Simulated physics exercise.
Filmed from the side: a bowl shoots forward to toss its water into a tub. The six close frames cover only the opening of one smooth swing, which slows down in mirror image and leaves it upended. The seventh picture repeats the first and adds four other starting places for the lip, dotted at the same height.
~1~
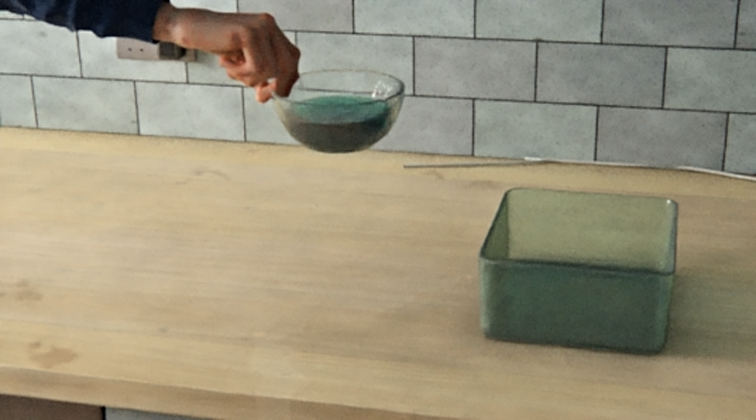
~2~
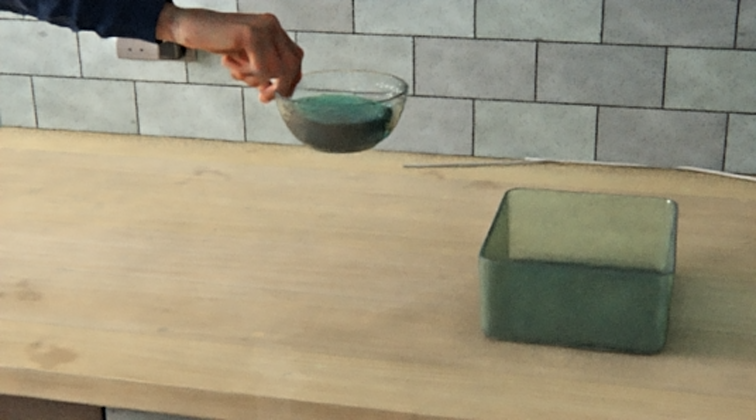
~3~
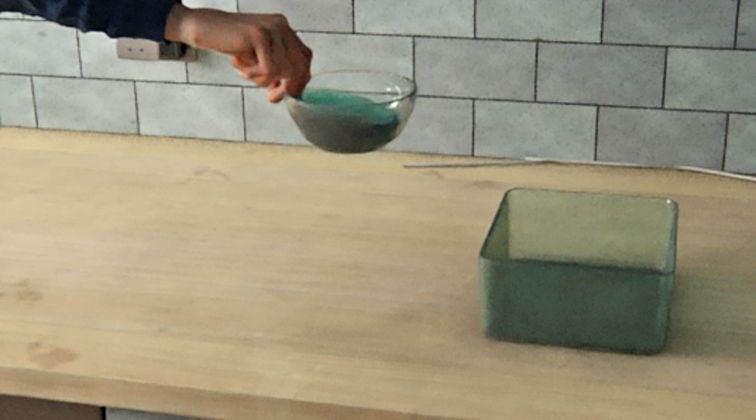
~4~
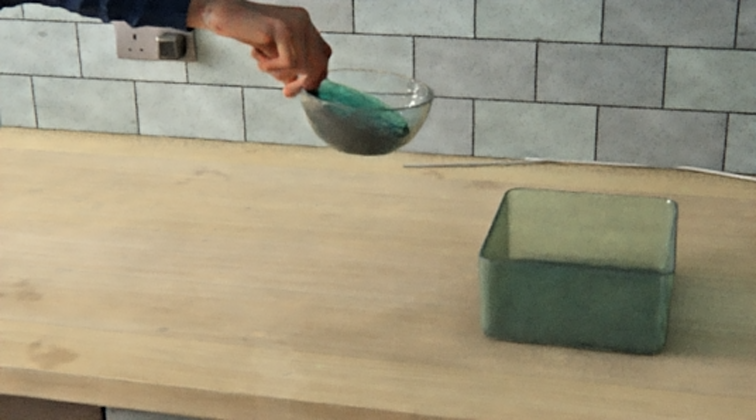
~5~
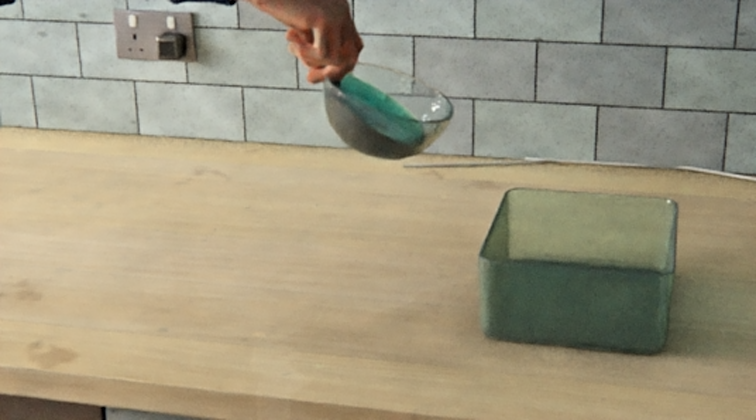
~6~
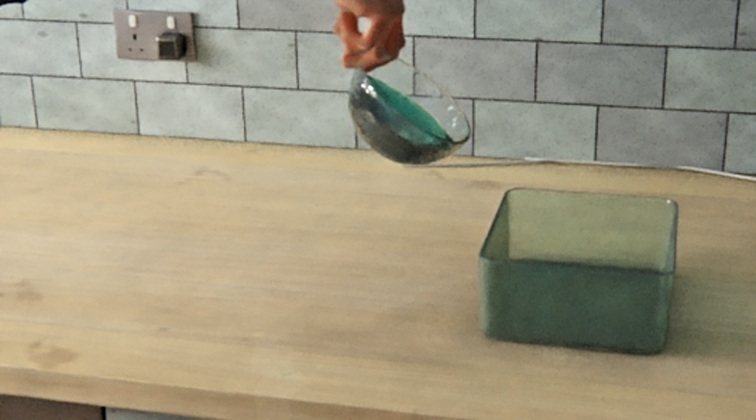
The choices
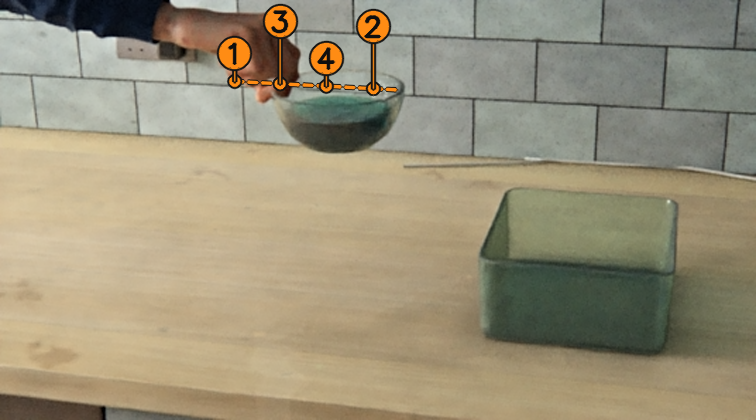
We see a hand holding a clear glass bowl of teal liquid above a wooden worktop, left of a green rectangular tub; the hand moves the bowl rightward, tilting its right side increasingly downward while the tub stays still.
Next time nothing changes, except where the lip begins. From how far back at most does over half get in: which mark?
The answer is dot 2.
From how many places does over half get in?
One.
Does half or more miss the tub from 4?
Yes, it does.
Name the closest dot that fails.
It is 4.
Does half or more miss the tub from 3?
Yes.
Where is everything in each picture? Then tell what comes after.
Upright, lip at (401, 90); tub from (481, 333) to (665, 351); nothing has left yet.
Upright, lip at (404, 90); nothing has left yet.
Upright, lip at (413, 90); nothing has left yet.
Tipped about 6°, lip at (430, 97); nothing has left yet.
Tipped about 19°, lip at (451, 114); nothing has left yet.
Tipped about 37°, lip at (468, 136); nothing has left yet.
On the marked copy, 1 at (234, 81); 2 at (373, 88); 3 at (280, 83); 4 at (326, 86).
Choosing 1, about 0 % lands in the tub, 100 % falls short.
Choosing 2, about 68 % lands in the tub, 12 % falls short and 19 % goes beside or beyond.
Choosing 3, about 0 % lands in the tub, 97 % falls short and 3 % goes beside or beyond.
Choosing 4, about 23 % lands in the tub, 73 % falls short and 4 % goes beside or beyond.
